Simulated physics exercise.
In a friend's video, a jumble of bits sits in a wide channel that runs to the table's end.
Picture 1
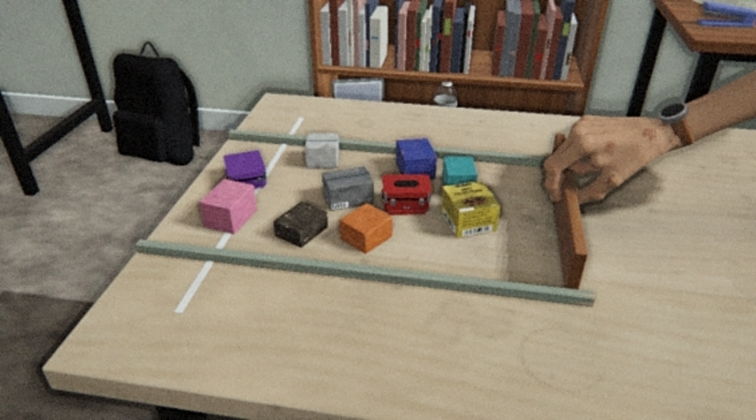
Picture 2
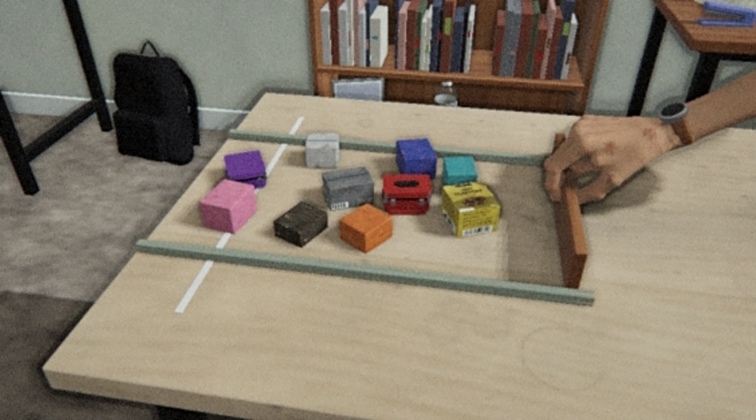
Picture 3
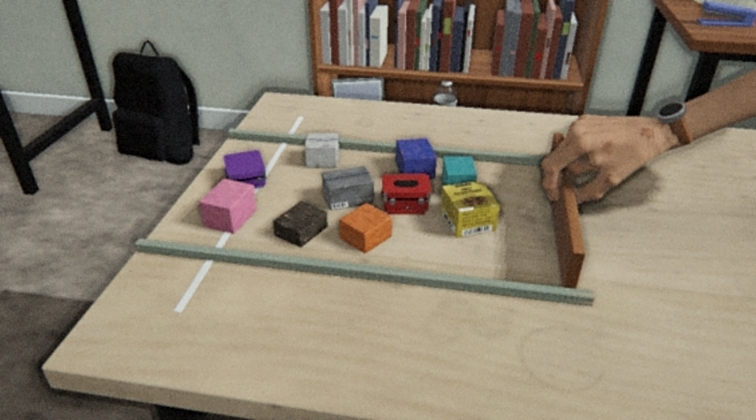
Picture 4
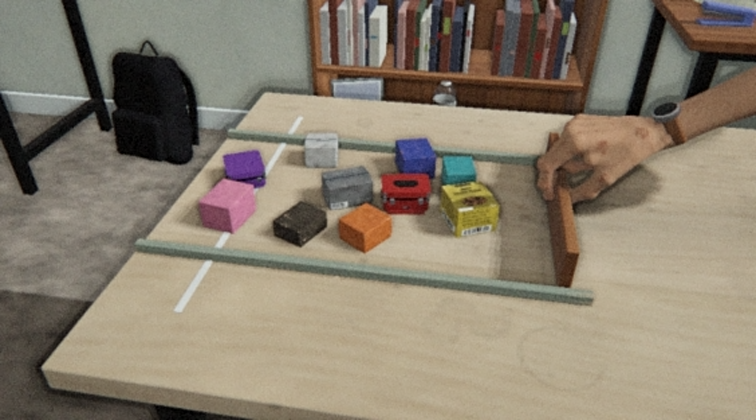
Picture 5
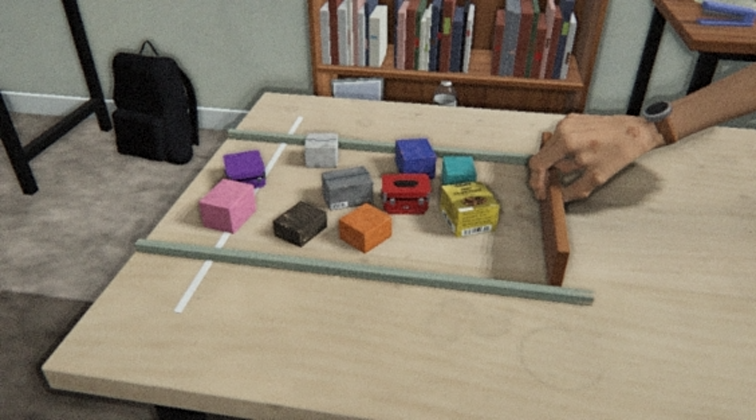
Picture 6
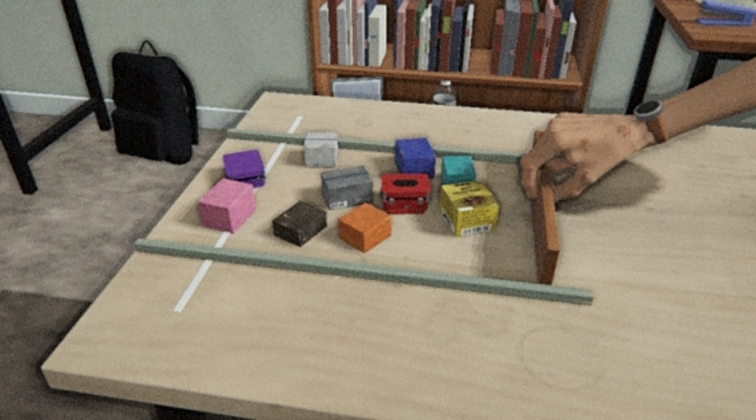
On a wooden table, a hand held an upright board at the right of a channel full of small coloured boxes and slid it slightly left, while the boxes stayed where they were.
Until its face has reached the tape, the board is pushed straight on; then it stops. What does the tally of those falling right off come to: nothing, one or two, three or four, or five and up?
Turns out the ones that don't stay up top number three or four.
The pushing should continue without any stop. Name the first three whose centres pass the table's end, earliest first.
Order, earliest first: Purple case, grey box, pink block.
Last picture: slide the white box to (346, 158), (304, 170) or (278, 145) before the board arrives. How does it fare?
Try by try, it stays put, then stays put, then stays put.
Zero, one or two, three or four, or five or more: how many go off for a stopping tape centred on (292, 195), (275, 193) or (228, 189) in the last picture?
Just one or two; either one or two; at least five.
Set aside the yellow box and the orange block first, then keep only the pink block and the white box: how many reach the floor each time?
The number is 1 for the first case and 2 for the second.
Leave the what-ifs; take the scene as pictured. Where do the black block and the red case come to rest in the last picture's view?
In the last picture the black block sits around (180, 214) and the red case around (197, 171).
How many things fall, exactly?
The count is 3.
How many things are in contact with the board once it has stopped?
It ends up touching 4.
Early on, none off yet; purple case at rest near (245, 172); pink block at rest near (228, 205); white box at rest near (321, 150).
A while later, none off yet; purple case travelled about its own width near (207, 163); pink block at rest near (228, 205); white box travelled about its own width near (291, 144).
Finally, the number that fall off is three or four; lost, grey box, pink block and purple case.
